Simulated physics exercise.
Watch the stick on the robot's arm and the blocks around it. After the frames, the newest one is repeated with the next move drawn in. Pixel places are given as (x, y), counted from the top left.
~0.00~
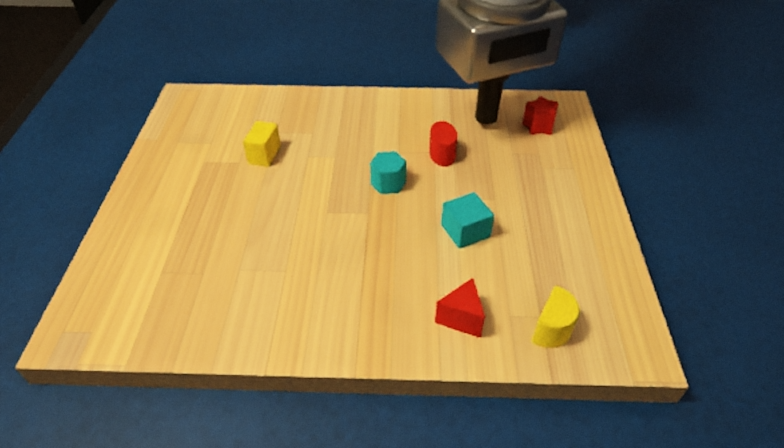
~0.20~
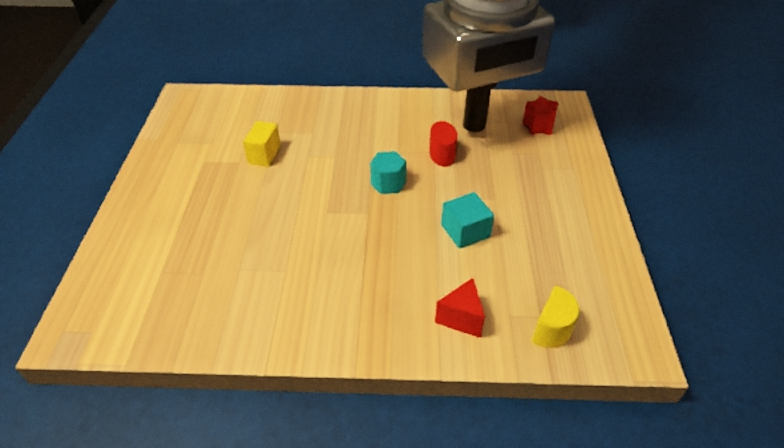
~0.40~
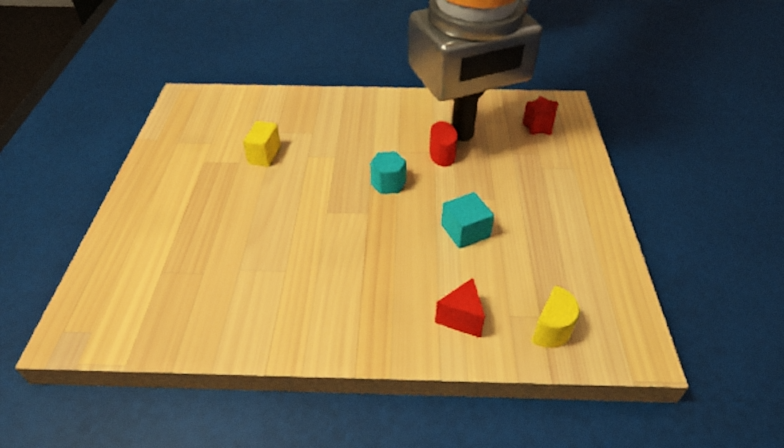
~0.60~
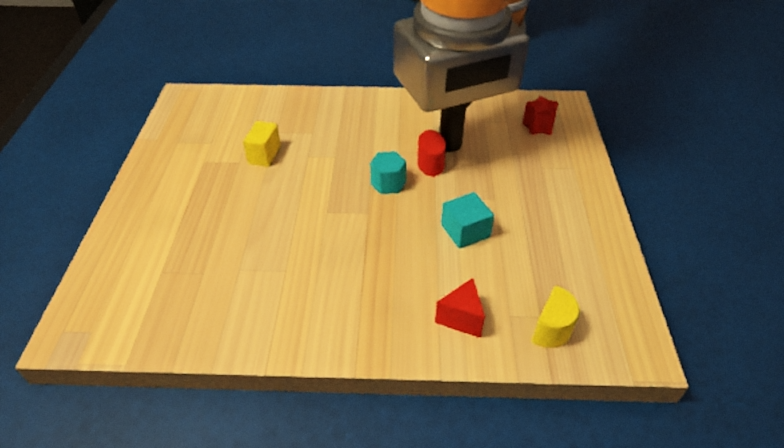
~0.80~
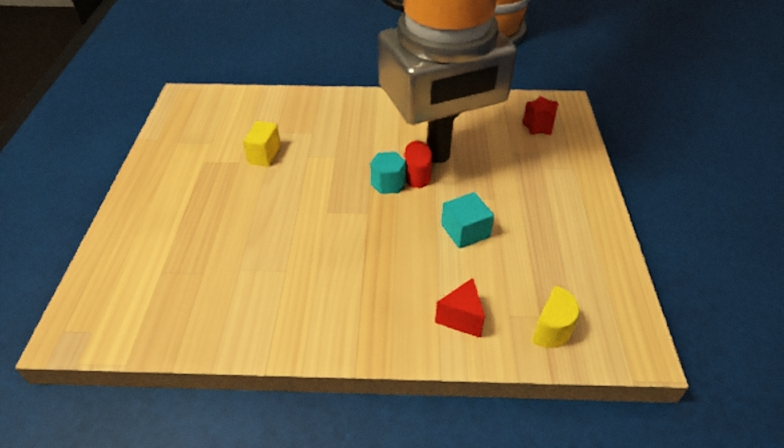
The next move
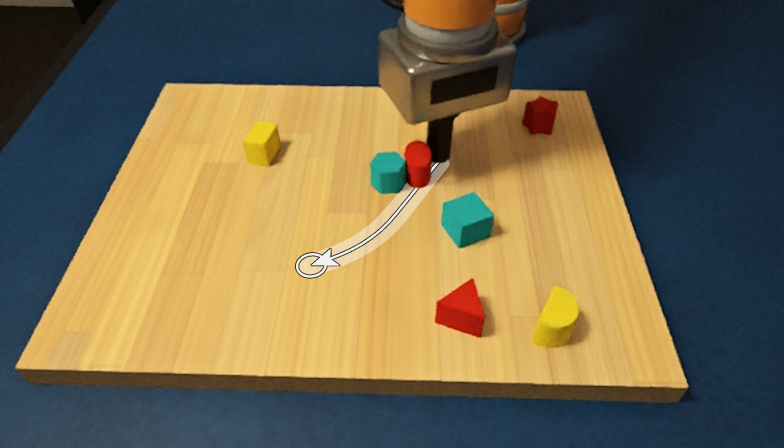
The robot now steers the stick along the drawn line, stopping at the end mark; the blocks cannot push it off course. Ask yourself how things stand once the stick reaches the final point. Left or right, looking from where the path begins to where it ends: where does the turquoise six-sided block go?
Over to the right.
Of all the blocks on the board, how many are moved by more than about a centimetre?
Two blocks shift.
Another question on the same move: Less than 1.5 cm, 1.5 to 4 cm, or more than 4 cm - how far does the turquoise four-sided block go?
That block covers short of 1.5 cm.
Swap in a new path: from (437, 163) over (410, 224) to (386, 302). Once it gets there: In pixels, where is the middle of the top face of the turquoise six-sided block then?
I'd expect the centre of its top face to be at (367, 168).
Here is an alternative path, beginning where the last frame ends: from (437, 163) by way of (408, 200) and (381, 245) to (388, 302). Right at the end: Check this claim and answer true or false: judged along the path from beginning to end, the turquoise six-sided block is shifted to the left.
Verdict: False.
The drawn path runs from (437, 163) by way of (408, 199) and (371, 237) to (311, 265).
On the path given first. One third of the way, stick (408, 192); turquoise six-sided block (359, 171), turned 70° clockwise; red elliptical block (381, 186), turned 20° clockwise.
Two thirds of the way, stick (371, 231); turquoise six-sided block (358, 171), turned 75° clockwise; red elliptical block (340, 206), turned 75° clockwise.
At the end, stick (310, 258); turquoise six-sided block (358, 171), turned 75° clockwise; red elliptical block (339, 206), turned 75° clockwise; turquoise four-sided block not moved.
